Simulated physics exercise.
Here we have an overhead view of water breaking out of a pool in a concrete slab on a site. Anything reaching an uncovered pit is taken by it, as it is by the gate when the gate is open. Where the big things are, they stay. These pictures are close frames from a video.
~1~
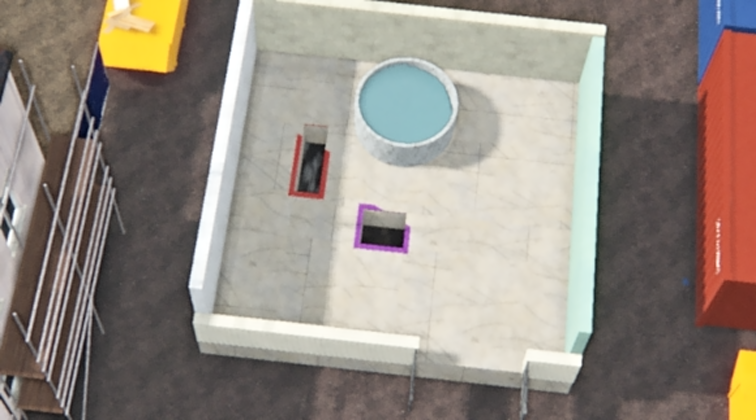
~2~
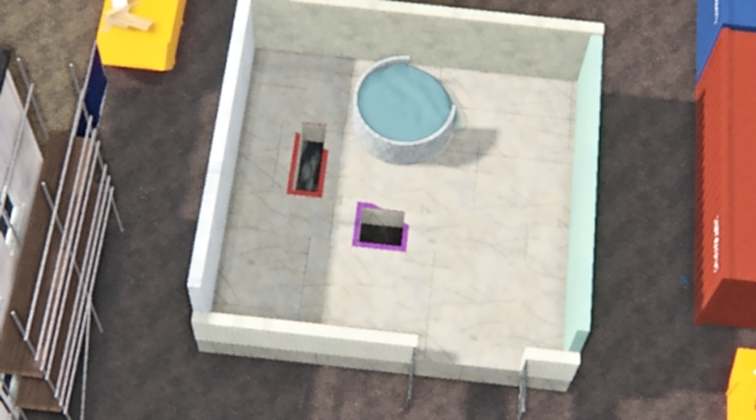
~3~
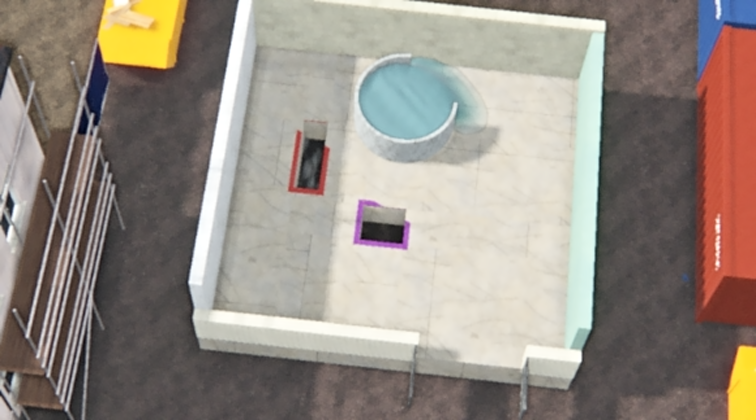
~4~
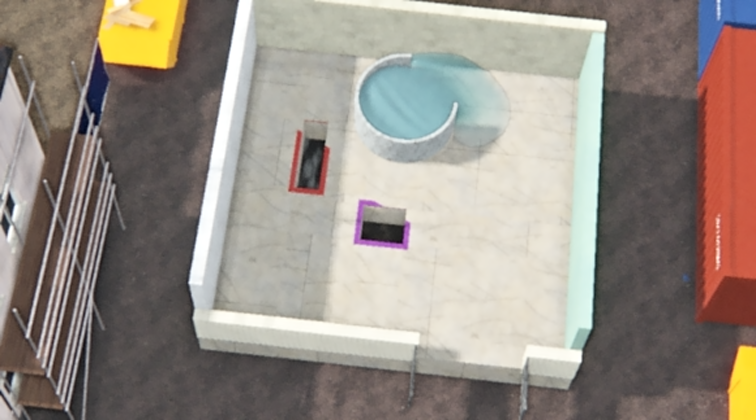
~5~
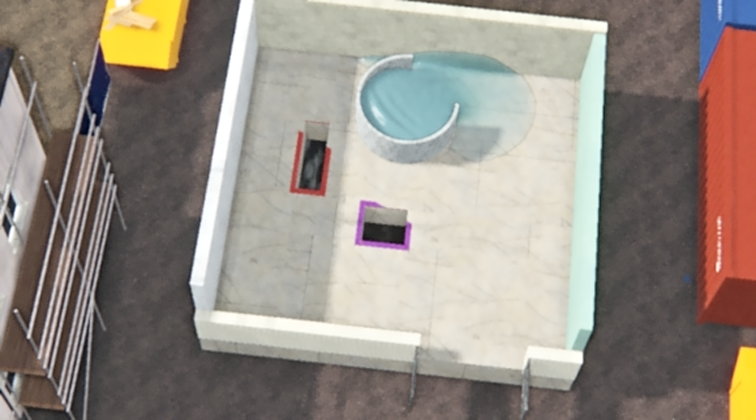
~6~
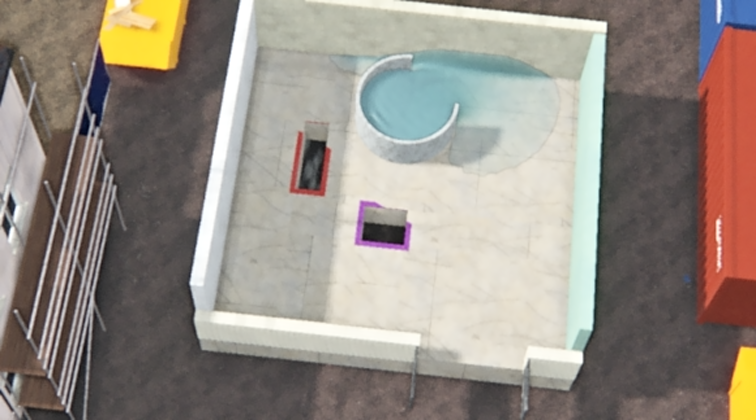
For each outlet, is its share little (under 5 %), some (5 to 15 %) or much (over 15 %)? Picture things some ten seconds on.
Shares: The gate gets much; the purple pit gets little; the red pit gets little.
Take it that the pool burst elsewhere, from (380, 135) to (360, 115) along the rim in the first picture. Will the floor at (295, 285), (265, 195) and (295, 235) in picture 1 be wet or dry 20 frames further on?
Taking them in order, I'd say swamped, not reached and swamped.
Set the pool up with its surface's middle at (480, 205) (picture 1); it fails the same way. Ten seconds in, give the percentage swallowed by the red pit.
Result, red pit: 20 percent after ten seconds.
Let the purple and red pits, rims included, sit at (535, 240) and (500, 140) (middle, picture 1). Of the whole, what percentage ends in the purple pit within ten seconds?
Result - purple pit: 20 %.
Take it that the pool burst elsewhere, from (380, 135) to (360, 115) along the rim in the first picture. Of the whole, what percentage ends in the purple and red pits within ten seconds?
Per cent: Purple 4, red 50.
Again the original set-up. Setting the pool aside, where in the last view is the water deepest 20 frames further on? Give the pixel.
Roughly at pixel (565, 363).
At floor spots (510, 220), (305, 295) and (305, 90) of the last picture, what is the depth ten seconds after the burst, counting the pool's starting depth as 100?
4, 8 and 2 in a hundred, in turn.
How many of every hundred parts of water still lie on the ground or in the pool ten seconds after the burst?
I'd say around 62 per cent.
A moment on, water covers 20 % of the floor; the gate 0 %, the purple pit 0 %, the red pit 0 %.
Next, water covers 30 % of the floor; the gate 0 %, the purple pit 0 %, the red pit 0 %.
Then, water covers 55 % of the floor; the gate 2 %, the purple pit 0 %, the red pit 0 %.
Later, water covers 80 % of the floor; the gate 17 %, the purple pit 1 %, the red pit 1 %.
In the end, water covers 80 % of the floor; the gate 33 %, the purple pit 2 %, the red pit 2 %.
